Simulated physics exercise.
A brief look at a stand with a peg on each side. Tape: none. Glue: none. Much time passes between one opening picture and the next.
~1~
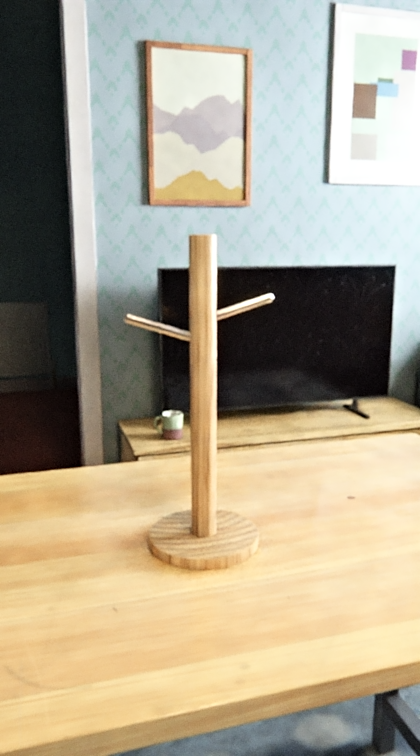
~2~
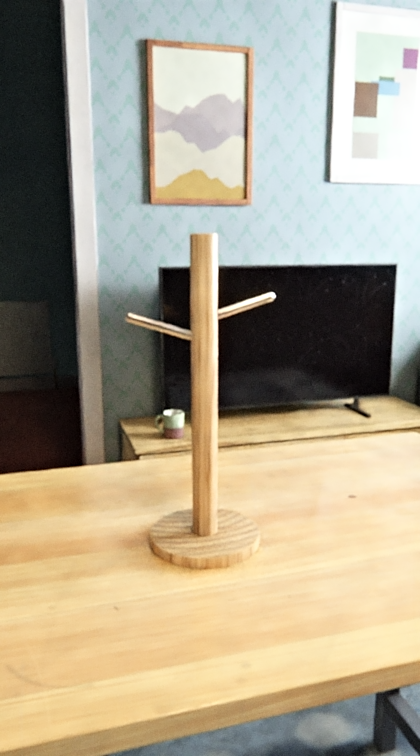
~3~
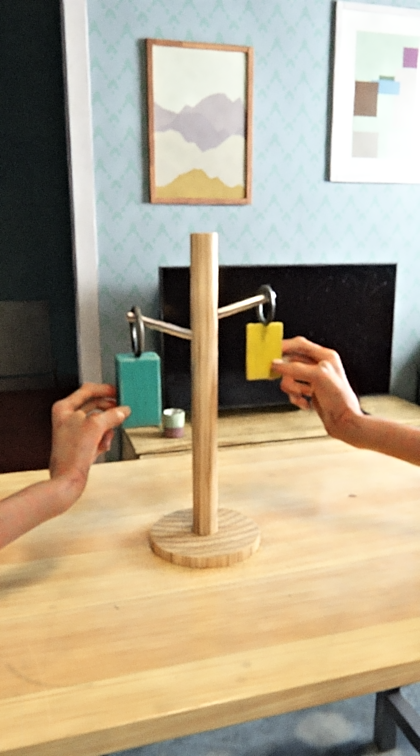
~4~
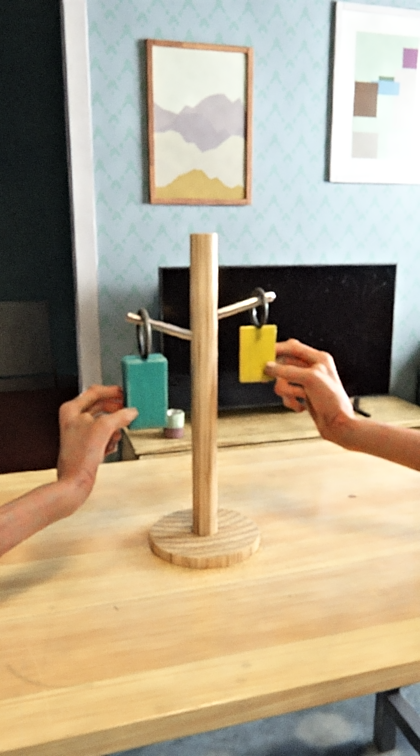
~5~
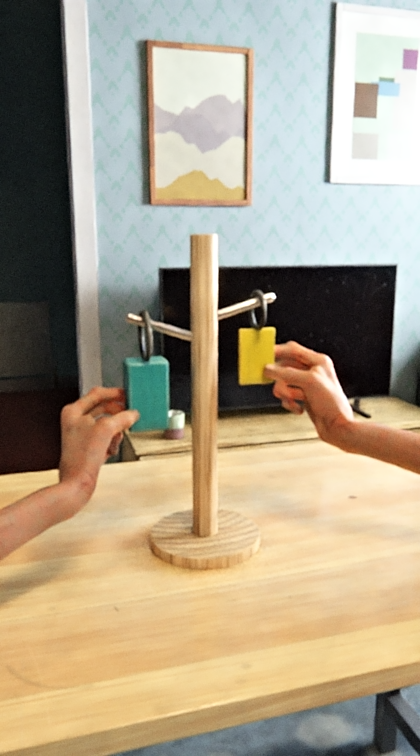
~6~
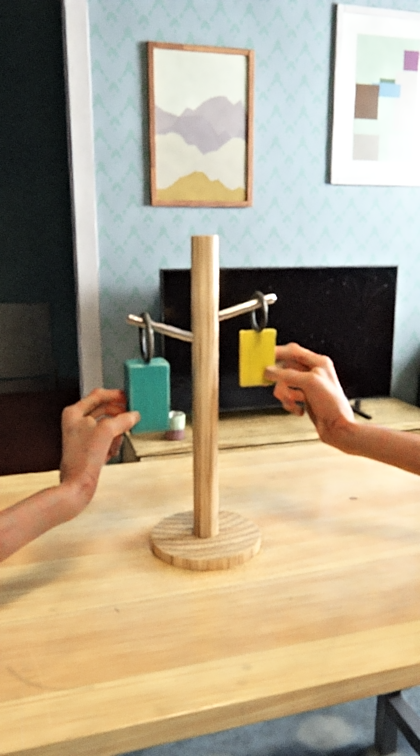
In this clip, a wooden stand with a peg on each side stands on a table, then two hands bring in a turquoise pouch on the left and a yellow tag on the right, looping their rings over the pegs and keeping hold.
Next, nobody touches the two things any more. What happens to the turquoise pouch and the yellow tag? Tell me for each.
In the end the turquoise pouch is still up, the yellow tag is still up.
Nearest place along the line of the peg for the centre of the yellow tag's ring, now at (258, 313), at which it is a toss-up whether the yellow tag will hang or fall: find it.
About (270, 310).
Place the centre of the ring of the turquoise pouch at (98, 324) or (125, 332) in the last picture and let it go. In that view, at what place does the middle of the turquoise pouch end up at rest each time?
About (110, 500) and (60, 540).
Then, 0.12 s after the last picture, turquoise pouch at rest near (147, 373); yellow tag at rest near (257, 339).
Then, 0.46 s after the last picture, turquoise pouch at rest near (148, 373); yellow tag at rest near (257, 340).
At rest, the turquoise pouch remains hooked, near (150, 374); the yellow tag remains hooked, near (256, 340).
